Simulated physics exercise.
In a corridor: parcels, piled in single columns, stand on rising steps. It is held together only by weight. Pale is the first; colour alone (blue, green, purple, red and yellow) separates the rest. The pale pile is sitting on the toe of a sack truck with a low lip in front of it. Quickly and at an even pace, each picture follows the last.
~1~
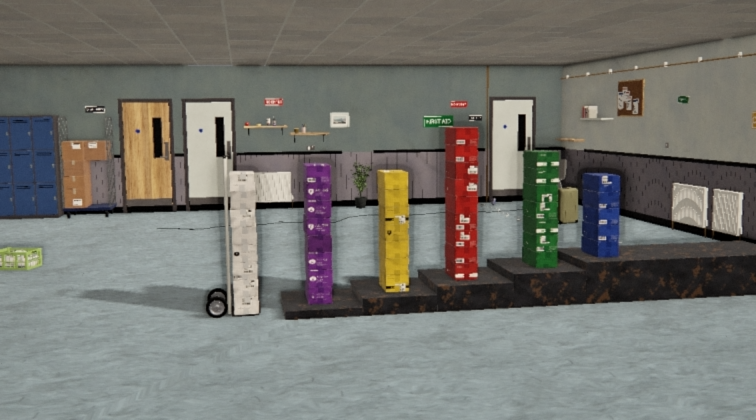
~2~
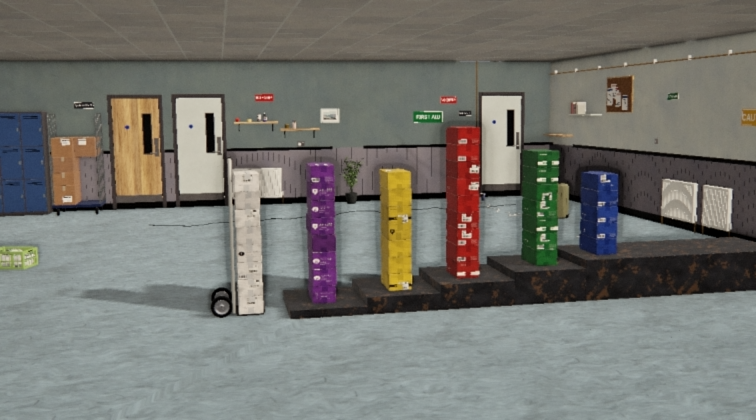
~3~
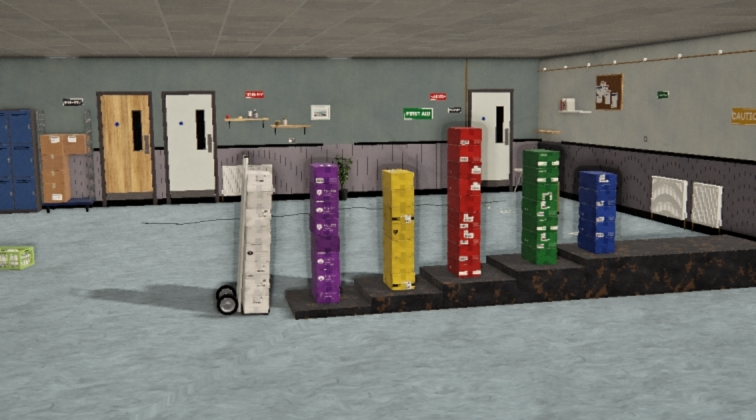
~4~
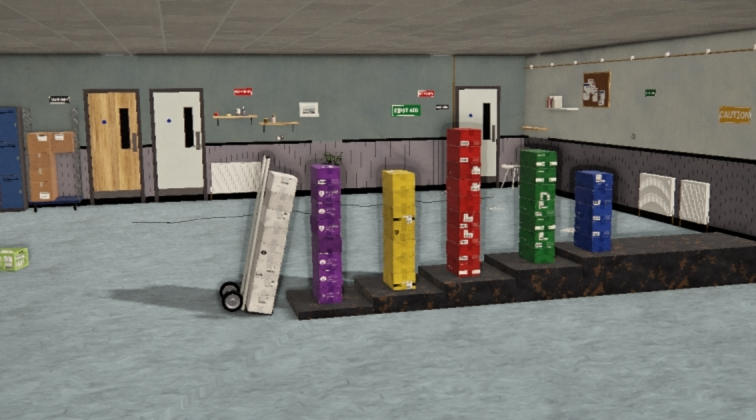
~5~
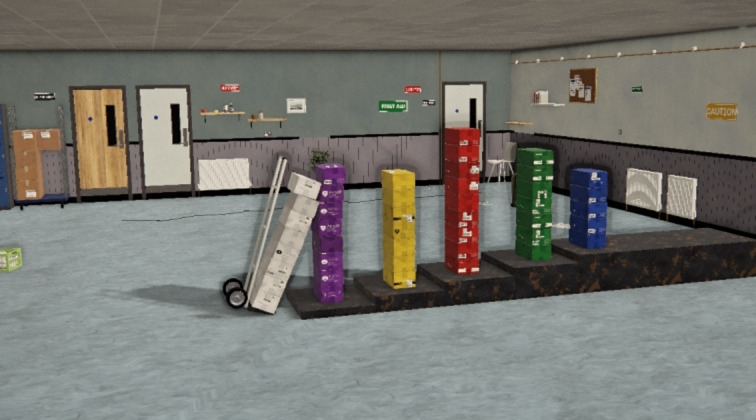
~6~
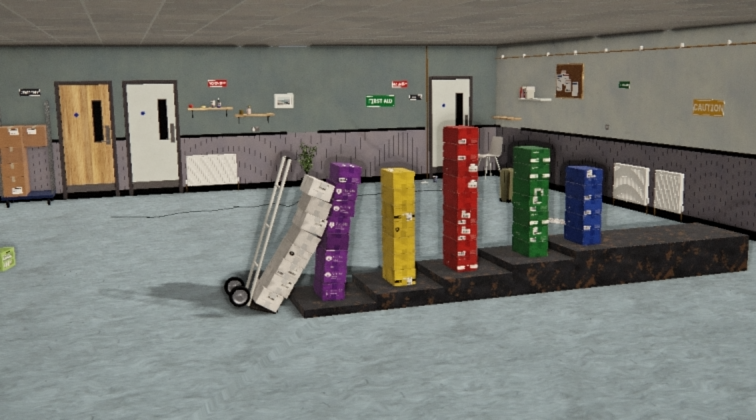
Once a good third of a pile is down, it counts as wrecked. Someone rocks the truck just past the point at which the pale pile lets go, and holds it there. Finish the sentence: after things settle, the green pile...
It is knocked down.
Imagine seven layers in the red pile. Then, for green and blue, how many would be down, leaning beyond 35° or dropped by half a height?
The counts are green 5, blue 4.
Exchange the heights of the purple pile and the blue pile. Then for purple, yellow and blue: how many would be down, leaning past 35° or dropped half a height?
Pieces down at the end - purple: 4, yellow: 5, blue: 7.
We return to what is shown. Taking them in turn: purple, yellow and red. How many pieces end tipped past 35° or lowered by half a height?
Purple 7, yellow 6, red 9.
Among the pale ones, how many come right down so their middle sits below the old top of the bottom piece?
Counting them up gives 2.
Soon, 8 of the pale pile down; none of the 7 green parcels down (0 of 36 in all colours); top green parcel unmoved; top purple parcel tipped clearly, half its height lower.
A while on, 8 of the pale pile down; none of the 7 green parcels down (7 of 36 in all colours); top green parcel unmoved; top yellow parcel tipped clearly, a little lower.
Towards the end, 8 of the pale pile down; none of the 7 green parcels down (22 of 36 in all colours); top green parcel tipped barely; top yellow parcel tipped well over, some two heights lower.
Then, 8 of the pale pile down; 6 of the 7 green parcels down (33 of 36 in all colours); top green parcel tipped a little, about its own height lower; top yellow parcel tipped steeply, some three heights lower.
Finally, 8 of the pale pile down; 6 of the 7 green parcels down (33 of 36 in all colours); top green parcel upside down; top blue parcel on its side. Seen by the last camera, middles, top green parcel near (709, 224), top blue parcel near (667, 224).
